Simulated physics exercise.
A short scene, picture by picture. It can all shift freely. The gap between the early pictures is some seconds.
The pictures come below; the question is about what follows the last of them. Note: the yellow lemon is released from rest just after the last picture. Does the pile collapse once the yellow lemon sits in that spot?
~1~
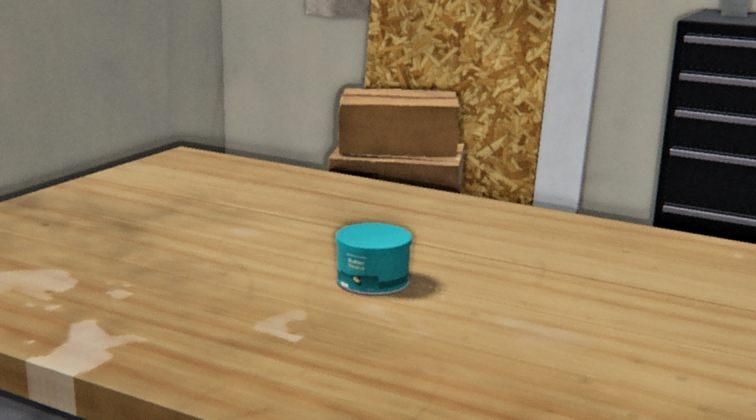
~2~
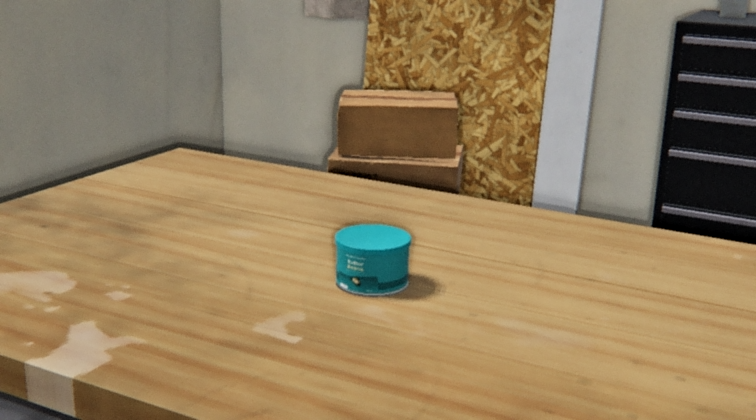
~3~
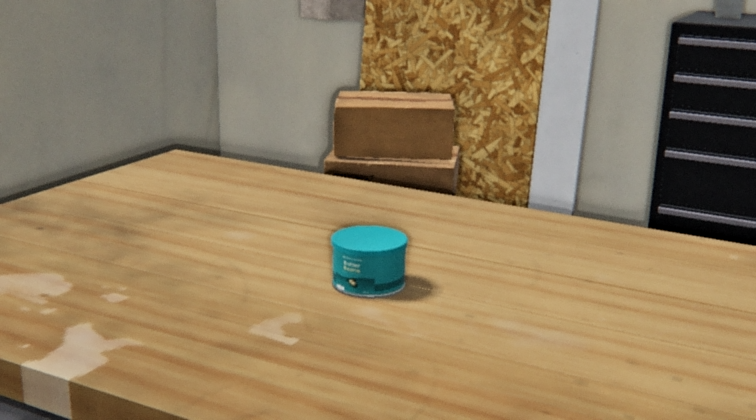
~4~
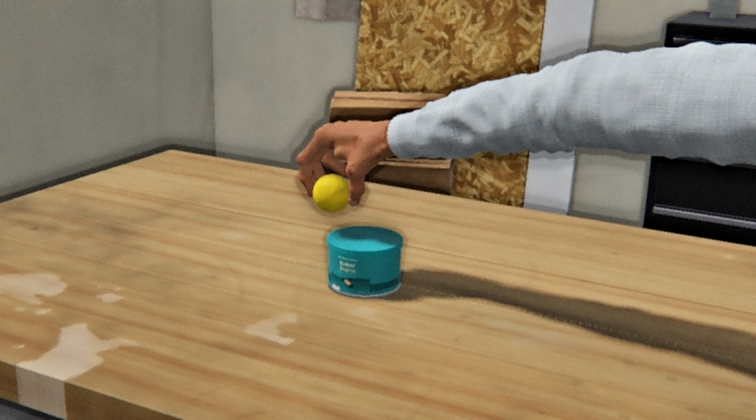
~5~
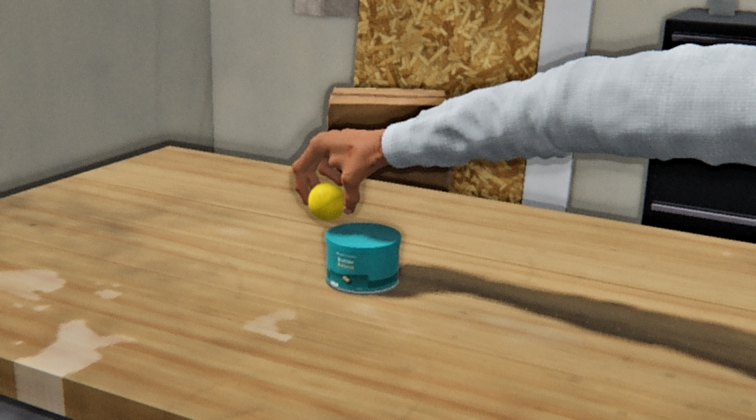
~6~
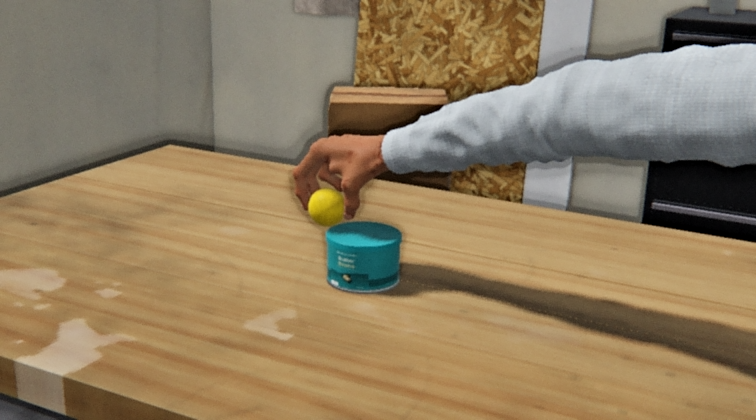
It doesn't stay put.
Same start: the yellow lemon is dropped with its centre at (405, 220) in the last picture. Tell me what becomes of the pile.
Outcome: The pile is knocked down.
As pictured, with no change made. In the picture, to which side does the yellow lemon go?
As we see it, to our left.
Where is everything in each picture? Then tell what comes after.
The last thing is not in view yet; turquoise tub (374, 259), in the first frame.
The last thing is not in view yet; turquoise tub (373, 260), in the second frame.
The last thing is not in view yet; turquoise tub (369, 261), in the third frame.
Coming down; yellow lemon (332, 194); turquoise tub (365, 261), in the fourth frame.
Coming down; yellow lemon (328, 202); turquoise tub (363, 258), in the fifth frame.
Set down, still held; yellow lemon (328, 207); turquoise tub (363, 257), in the sixth frame.
Then, 0.40 s on from there, yellow lemon now fallen.
Then, 1.80 s on from there, nothing new.
In the end, fallen, yellow lemon; turquoise tub unmoved. At the end, from the last picture's camera, yellow lemon near (297, 248). The pile gives way.
